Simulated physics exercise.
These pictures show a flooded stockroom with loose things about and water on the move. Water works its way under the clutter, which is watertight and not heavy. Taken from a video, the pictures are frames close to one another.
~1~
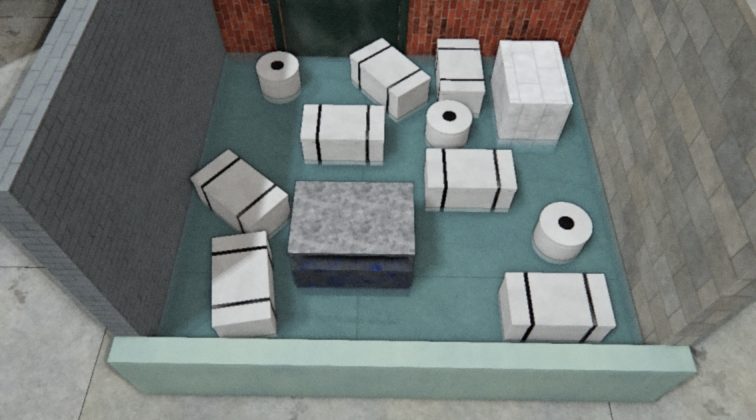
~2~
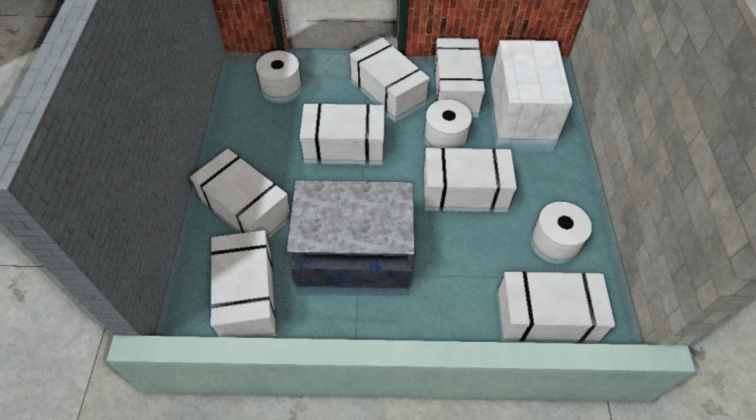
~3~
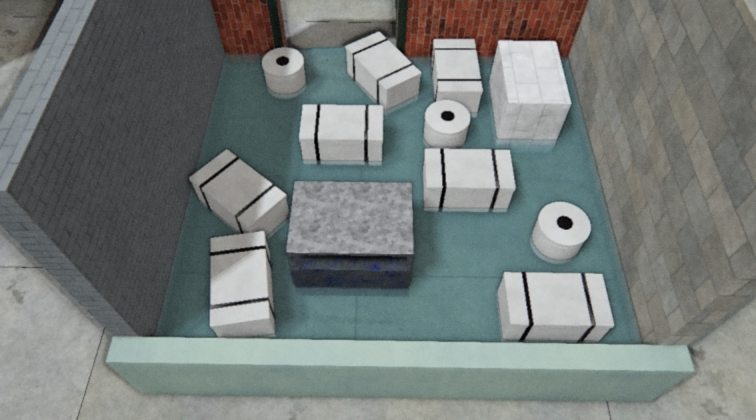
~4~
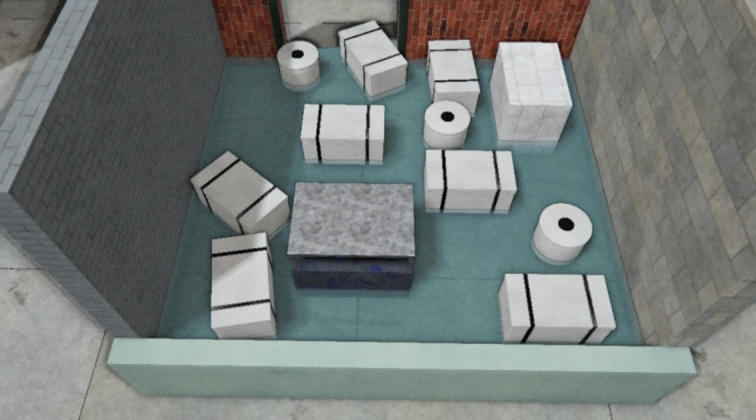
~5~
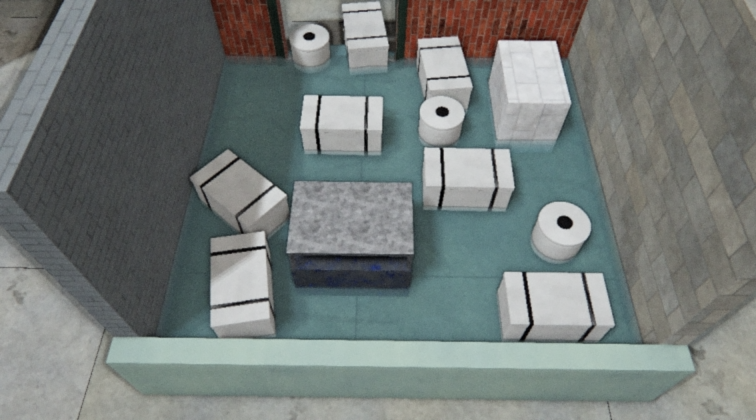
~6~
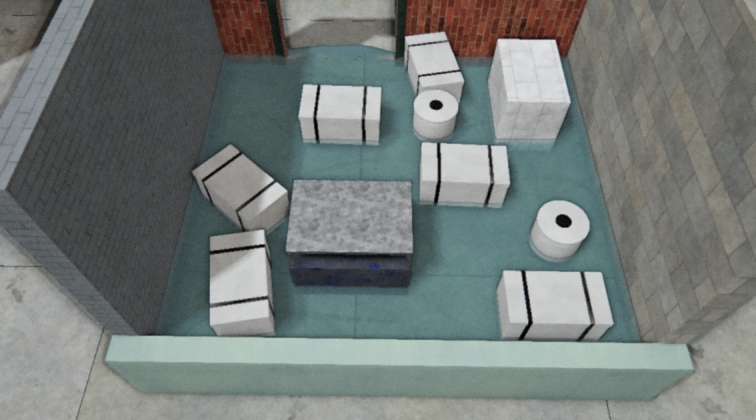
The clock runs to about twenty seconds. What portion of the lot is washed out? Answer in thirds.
The portion washed out is two thirds or above.
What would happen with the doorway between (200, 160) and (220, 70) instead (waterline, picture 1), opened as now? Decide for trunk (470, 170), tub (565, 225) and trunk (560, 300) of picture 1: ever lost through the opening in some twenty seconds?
In the order given: Flushed out, retained, retained.
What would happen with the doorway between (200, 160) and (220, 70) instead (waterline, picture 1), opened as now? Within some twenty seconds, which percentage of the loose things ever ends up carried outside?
Result: Roughly 80 per cent.
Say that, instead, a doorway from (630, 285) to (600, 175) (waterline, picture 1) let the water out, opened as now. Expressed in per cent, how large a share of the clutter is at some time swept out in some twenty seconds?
60 per cent.
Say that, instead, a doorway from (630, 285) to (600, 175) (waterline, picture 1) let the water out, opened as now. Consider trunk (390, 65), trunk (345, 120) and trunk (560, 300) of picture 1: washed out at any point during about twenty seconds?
Each in turn: Never leaves, exits, exits.
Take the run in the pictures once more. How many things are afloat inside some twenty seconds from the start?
It comes to 2.
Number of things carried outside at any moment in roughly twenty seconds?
My tally gives 7.
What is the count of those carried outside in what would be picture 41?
I reckon 7.
A moment on, 2 of 10 are out; 8 afloat.
Next, 5 of 10 are out; 5 afloat.
Later, 7 of 10 are out; 3 afloat.
In the end, 7 of 10 are out; 2 afloat.
